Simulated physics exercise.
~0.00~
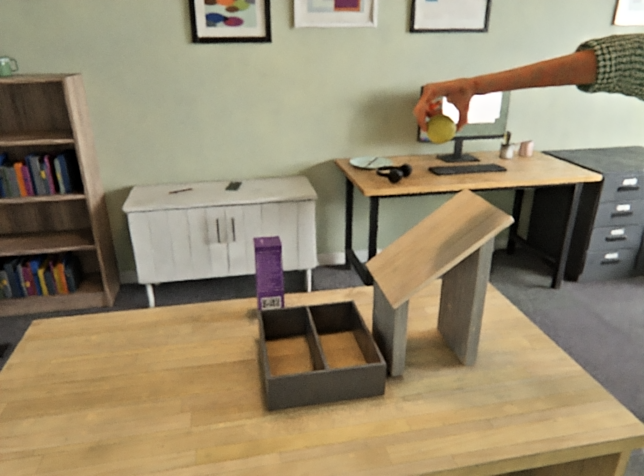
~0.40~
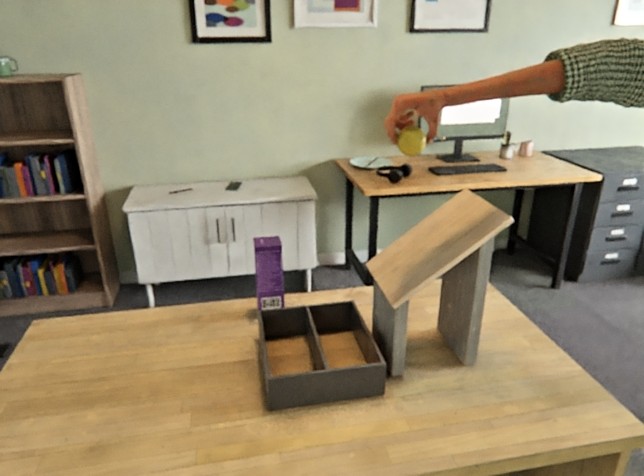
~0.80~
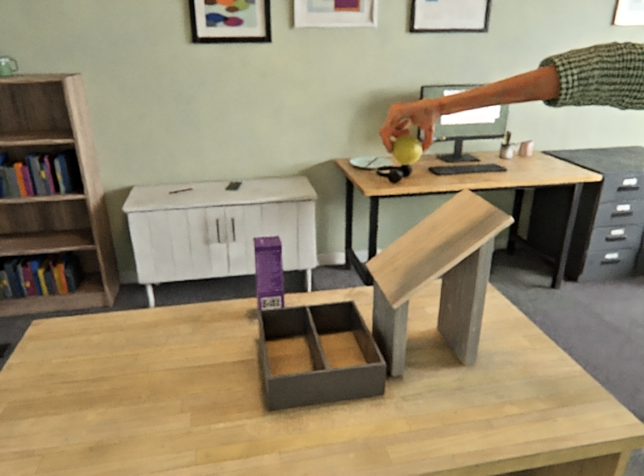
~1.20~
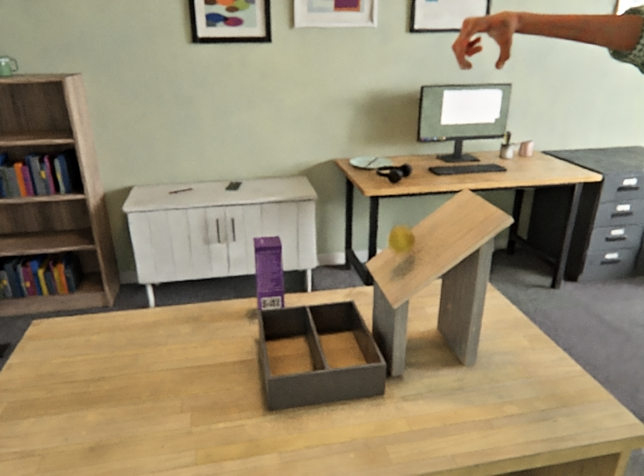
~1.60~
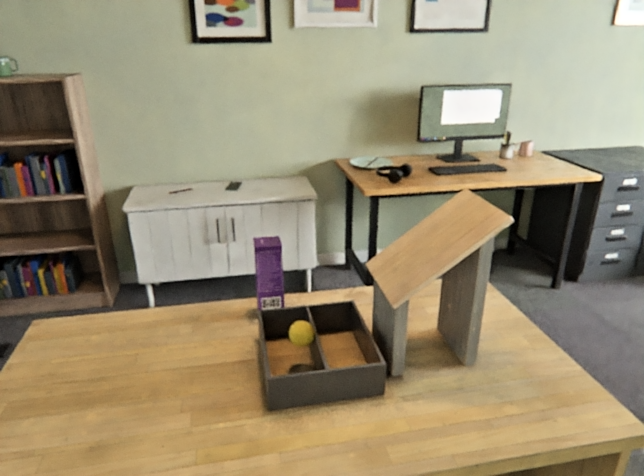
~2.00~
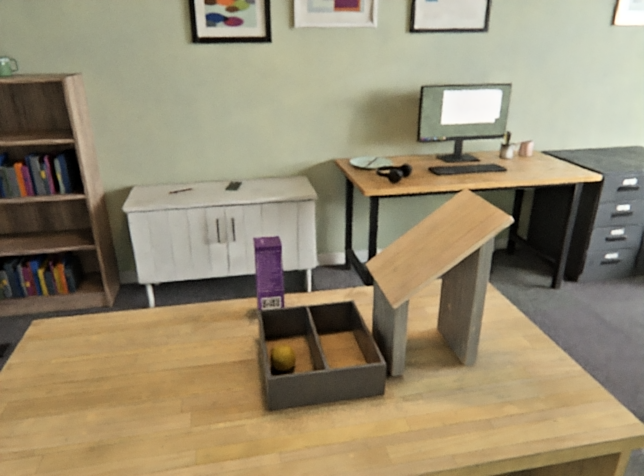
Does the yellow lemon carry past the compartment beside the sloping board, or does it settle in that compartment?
It carries past the compartment beside the board and ends up in the farther one, on the left side of the tray.
The clip opens with a hand holding a yellow lemon above a wooden table, where a sloping board stands beside a dark tray with two compartments and a purple carton stands near the tray. The hand shifts the lemon to the left and then lowers it slightly over the board. The fingers let go, and the lemon drops to the slope as the hand draws back to the right. It travels left and down off the board, passing the nearer compartment. It ends low in the farther, left-hand compartment, while the purple carton stays standing in its place.
